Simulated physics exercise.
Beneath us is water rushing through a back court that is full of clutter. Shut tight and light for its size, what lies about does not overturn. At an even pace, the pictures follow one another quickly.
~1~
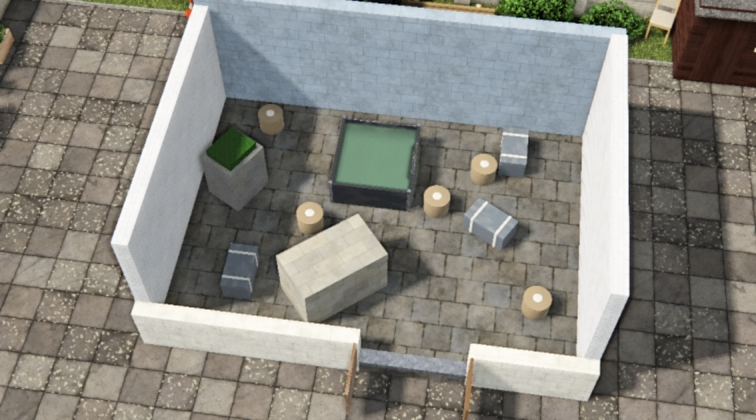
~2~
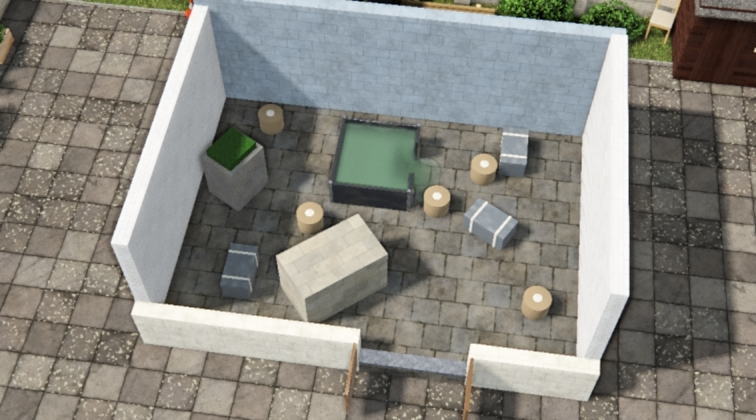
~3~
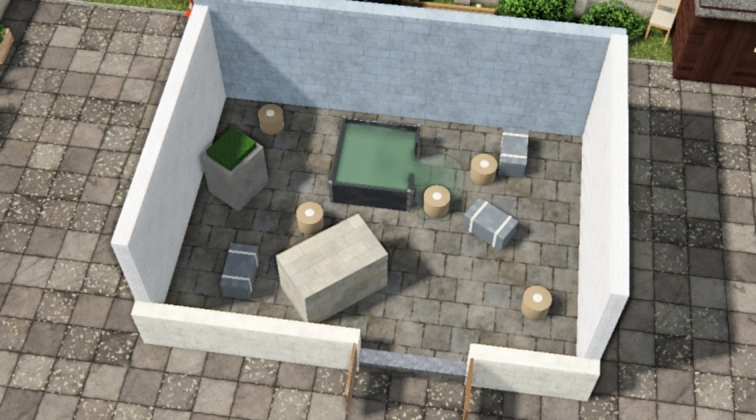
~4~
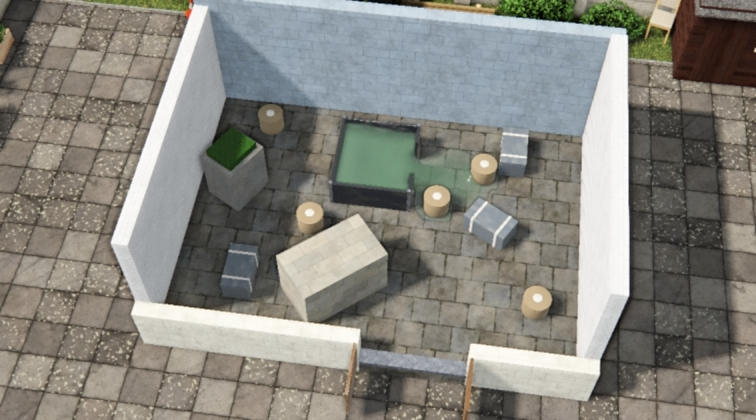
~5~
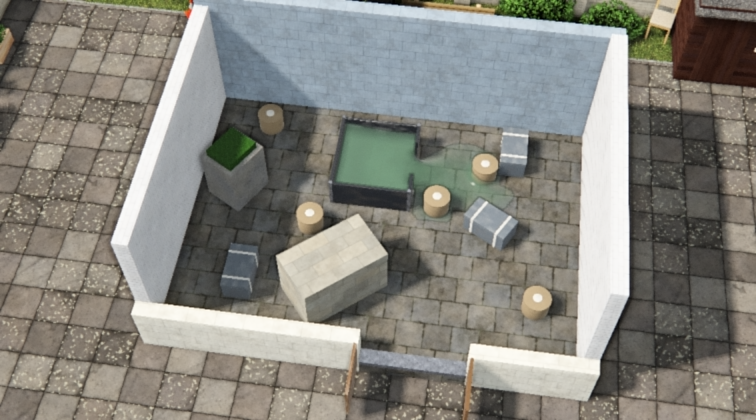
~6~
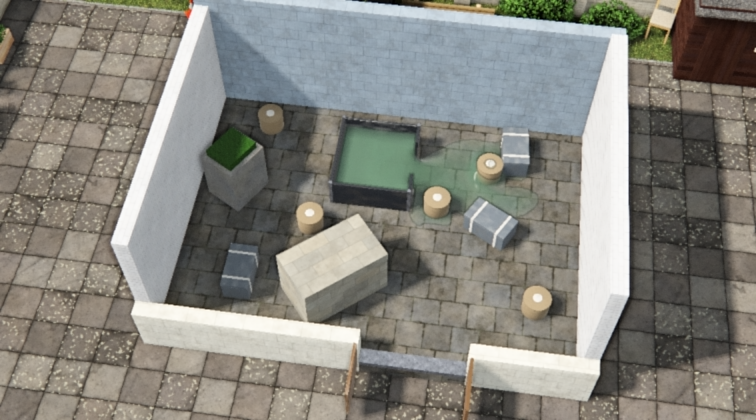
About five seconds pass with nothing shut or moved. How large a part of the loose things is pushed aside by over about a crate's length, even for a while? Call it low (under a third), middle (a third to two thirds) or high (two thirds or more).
Middle.
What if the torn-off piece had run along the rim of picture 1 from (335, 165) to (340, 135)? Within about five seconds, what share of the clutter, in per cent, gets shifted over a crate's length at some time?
I'd put it around 10 percent.
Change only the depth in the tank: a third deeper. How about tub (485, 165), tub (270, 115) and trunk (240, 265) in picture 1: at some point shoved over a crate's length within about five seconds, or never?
In the order asked: Over that distance, below that distance and below that distance.
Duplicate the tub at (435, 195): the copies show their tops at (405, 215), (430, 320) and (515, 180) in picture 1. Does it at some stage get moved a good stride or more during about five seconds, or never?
The first sits tight, the second sits tight, the third travels far.
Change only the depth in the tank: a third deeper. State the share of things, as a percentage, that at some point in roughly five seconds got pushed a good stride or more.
I reckon 40 per cent of the loose things.
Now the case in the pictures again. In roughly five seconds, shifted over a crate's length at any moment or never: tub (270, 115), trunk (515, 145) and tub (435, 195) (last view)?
Never got far, then went a long way, then never got far.
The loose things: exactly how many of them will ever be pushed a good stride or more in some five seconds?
Count: 3.
A moment on, 0 of 8 are well off their spots; 0 afloat.
Next, 3 of 8 are well off their spots; 1 afloat.
Later, 3 of 8 are well off their spots; 2 afloat.
In the end, 1 of 8 are well off their spots, and 3 have been at some point; 1 afloat.
